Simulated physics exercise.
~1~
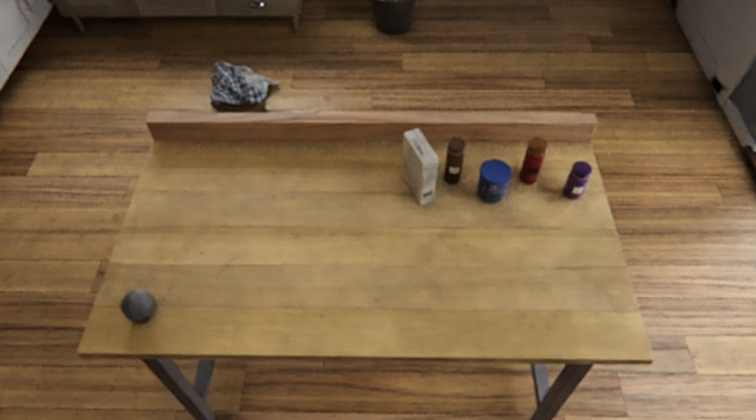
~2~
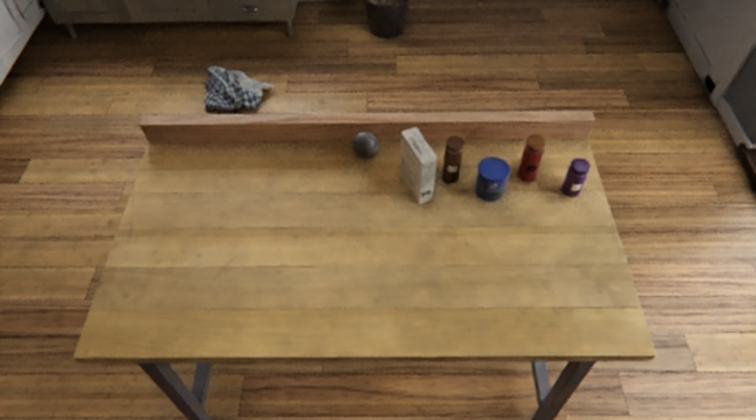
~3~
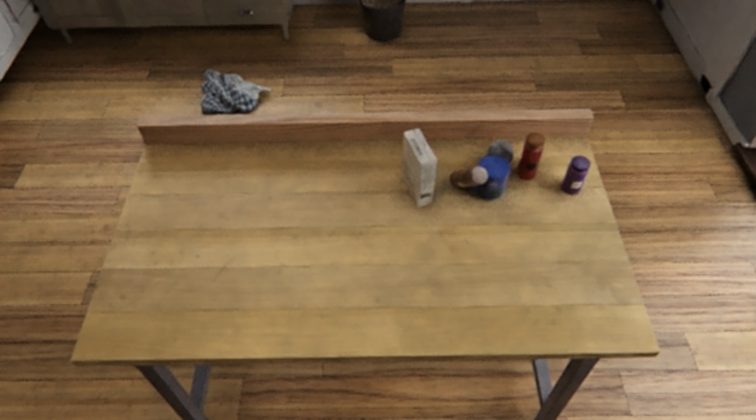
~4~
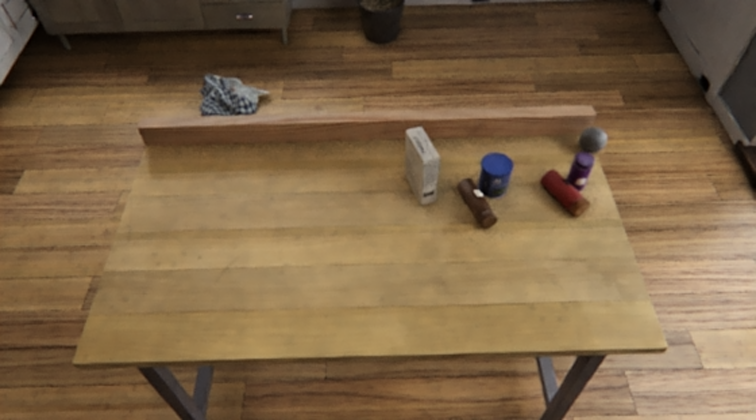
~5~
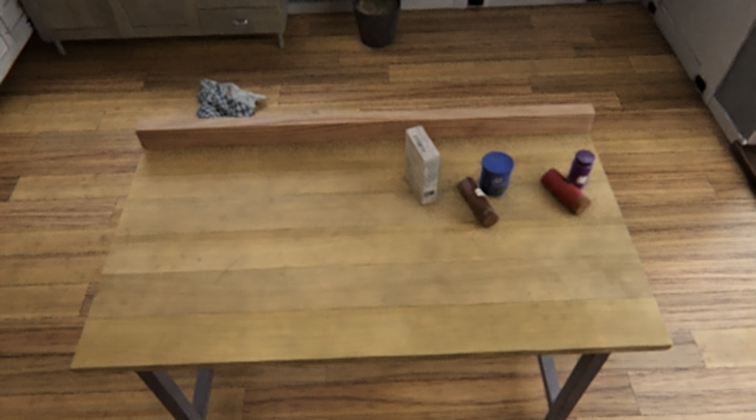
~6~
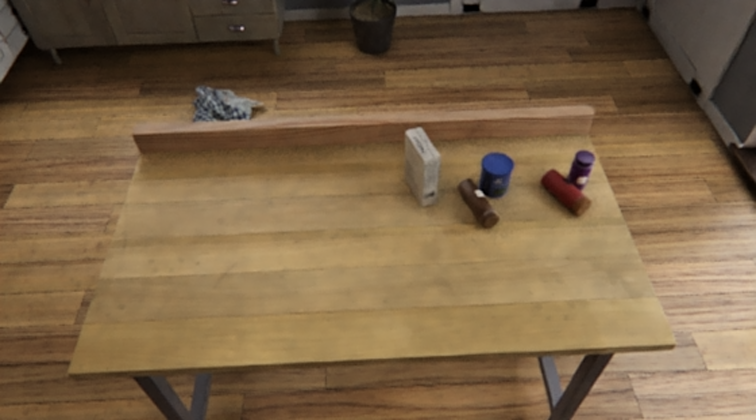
A wooden table with a raised strip along its far edge stands on a plank floor, seen from above and in front. A grey ball sits near the left front corner, while a white packet, a brown shaker, a blue tin, a red shaker and a purple shaker stand towards the far right. The ball rolls across to the far strip, then moves right among the objects, tipping the brown shaker. The red shaker falls too as the ball reaches the far right corner by the purple shaker. The ball then disappears from view, leaving both fallen shakers lying still and the packet, tin and purple shaker upright.
